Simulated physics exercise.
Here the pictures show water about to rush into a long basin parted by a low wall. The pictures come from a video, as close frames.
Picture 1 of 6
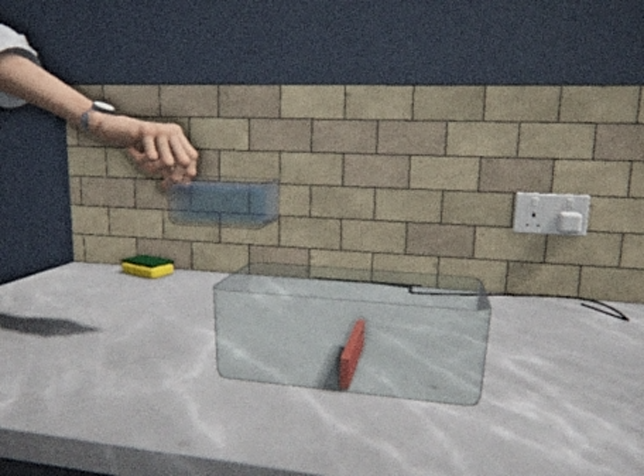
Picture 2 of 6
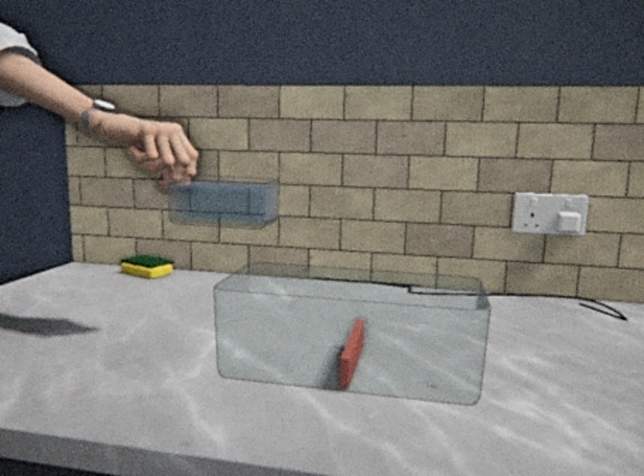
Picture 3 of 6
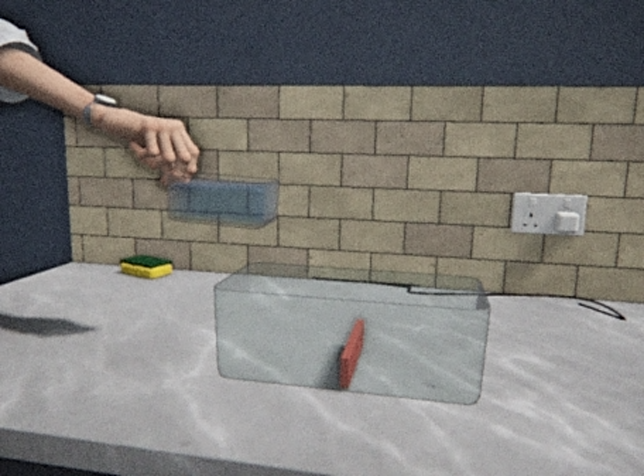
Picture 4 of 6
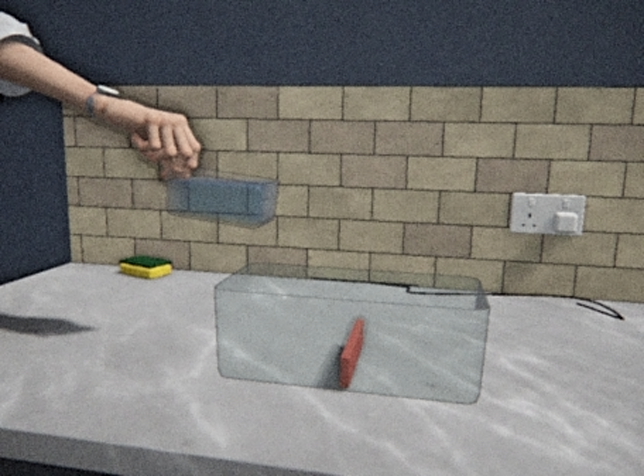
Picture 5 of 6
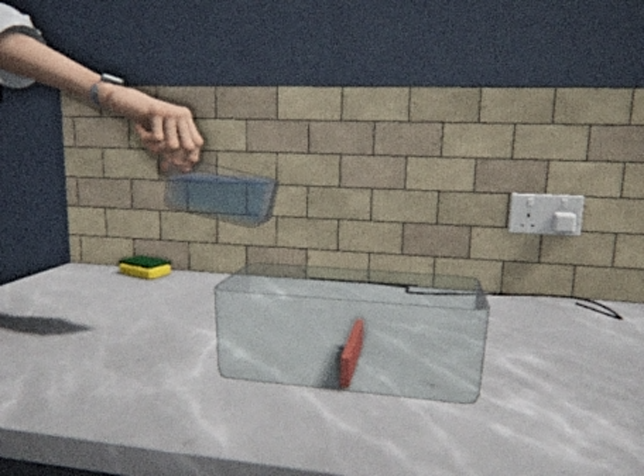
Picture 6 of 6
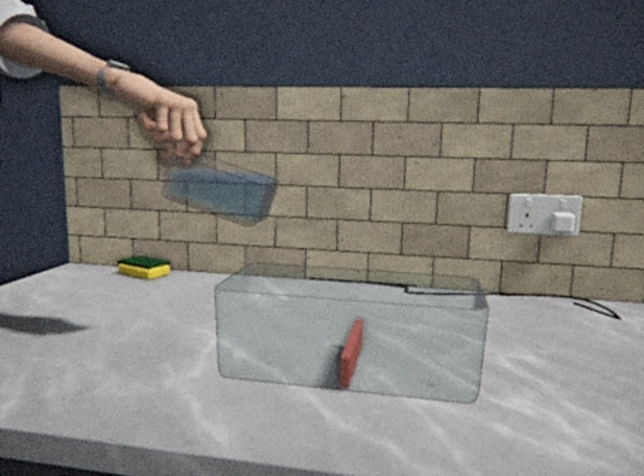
The clip opens on a hand holding a small clear container of bluish water almost level, above and to the left of a long, clear basin with a low red wall inside. The hand then gradually tilts the container, its right end angling downward, while the basin and yellow-and-green sponge stay still.
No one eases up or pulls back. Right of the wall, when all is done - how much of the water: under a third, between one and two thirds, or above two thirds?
Middle of three bands.
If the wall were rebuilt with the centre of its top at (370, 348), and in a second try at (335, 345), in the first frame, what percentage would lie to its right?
The first one comes to 30 percent, while the second comes to 70 percent.
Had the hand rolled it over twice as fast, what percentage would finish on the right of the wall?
I'd estimate about 55 percent ends up there.
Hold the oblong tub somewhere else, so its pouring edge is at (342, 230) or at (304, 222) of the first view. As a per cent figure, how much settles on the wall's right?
You'd get 95 percent from the first and 75 percent from the second.
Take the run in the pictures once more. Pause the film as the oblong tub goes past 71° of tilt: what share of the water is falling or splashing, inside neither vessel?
45 per cent.
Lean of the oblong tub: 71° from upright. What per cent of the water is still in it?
Roughly 40 %.
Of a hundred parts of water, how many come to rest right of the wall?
Something like 55 per cent, roughly.
A moment on, the oblong tub is tipped part way and 39 per cent is still to pour, 14 is left of the wall and 0 right of it.
Next, the oblong tub is tipped on its side and 7 per cent is still to pour, 29 is left of the wall and 54 right of it.
Then the oblong tub is tipped on its side and 1 per cent is still to pour, 42 is left of the wall and 54 right of it.
Later the oblong tub is tipped on its side and 0 per cent is still to pour, 44 is left of the wall and 54 right of it.
At rest 44 per cent lies left of the wall, 54 right of it and 2 outside.
